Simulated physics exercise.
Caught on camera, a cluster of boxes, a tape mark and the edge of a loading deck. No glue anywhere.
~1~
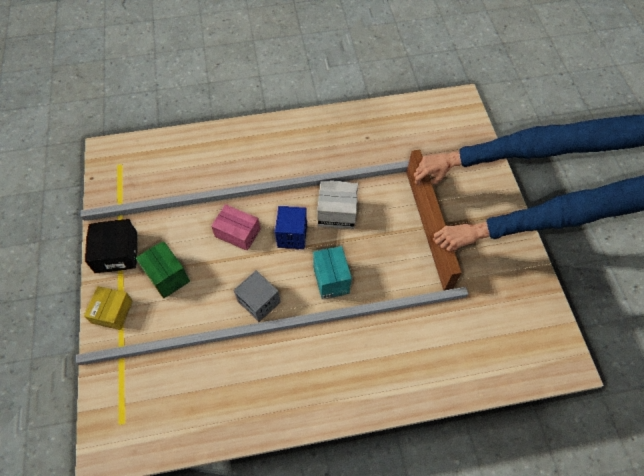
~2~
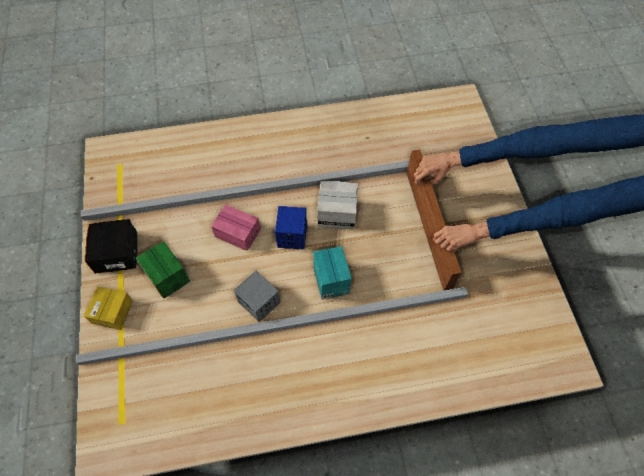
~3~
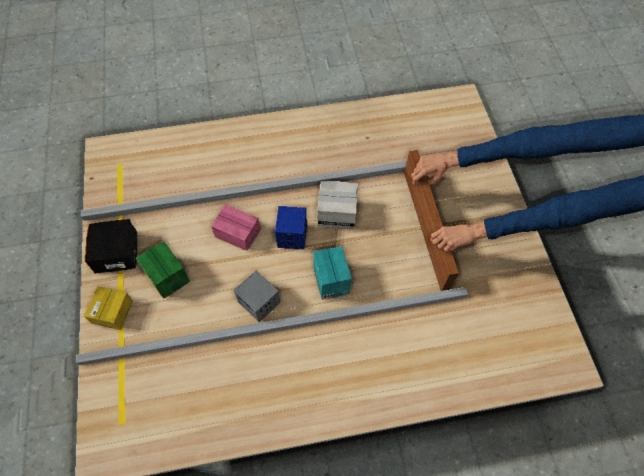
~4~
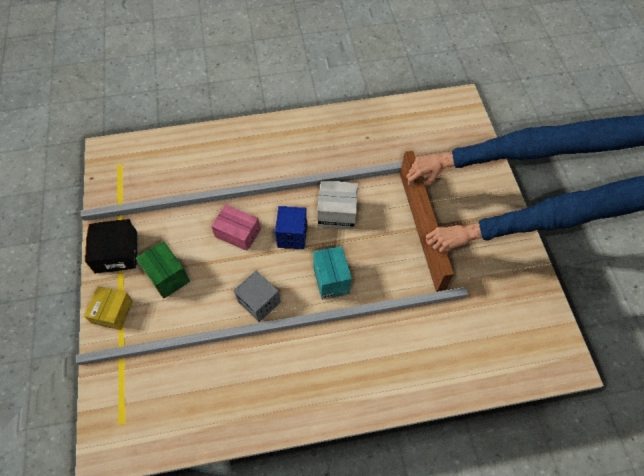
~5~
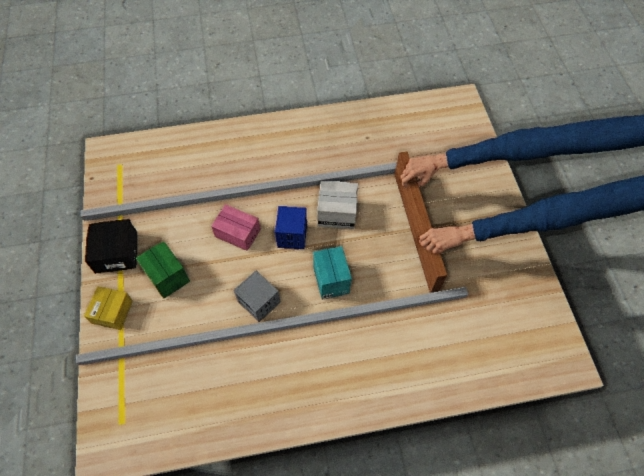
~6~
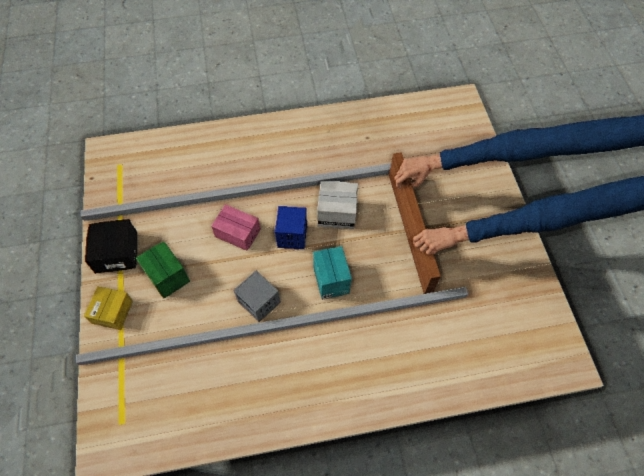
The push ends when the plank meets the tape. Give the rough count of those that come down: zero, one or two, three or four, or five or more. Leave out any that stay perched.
Here the number that fall off is five or more.
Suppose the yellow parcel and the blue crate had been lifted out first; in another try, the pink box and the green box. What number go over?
4 in the first case, 4 in the second.
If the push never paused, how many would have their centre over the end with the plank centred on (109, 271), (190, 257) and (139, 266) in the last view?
Past the end: 6, 0 and 3.
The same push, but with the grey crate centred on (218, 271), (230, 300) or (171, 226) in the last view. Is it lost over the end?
In turn it drops off; drops off; falls.
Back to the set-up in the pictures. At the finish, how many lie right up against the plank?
It touches 2.
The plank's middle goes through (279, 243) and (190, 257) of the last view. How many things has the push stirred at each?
First 5, then 8.
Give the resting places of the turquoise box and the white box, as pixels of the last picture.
First (100, 315), then (96, 246).
Early on, none off yet; yellow parcel at rest near (109, 308); black box at rest near (112, 246); green box at rest near (164, 270).
Finally, the number that fall off is five or more; lost, blue crate, grey crate, pink box, green box, black box and yellow parcel.
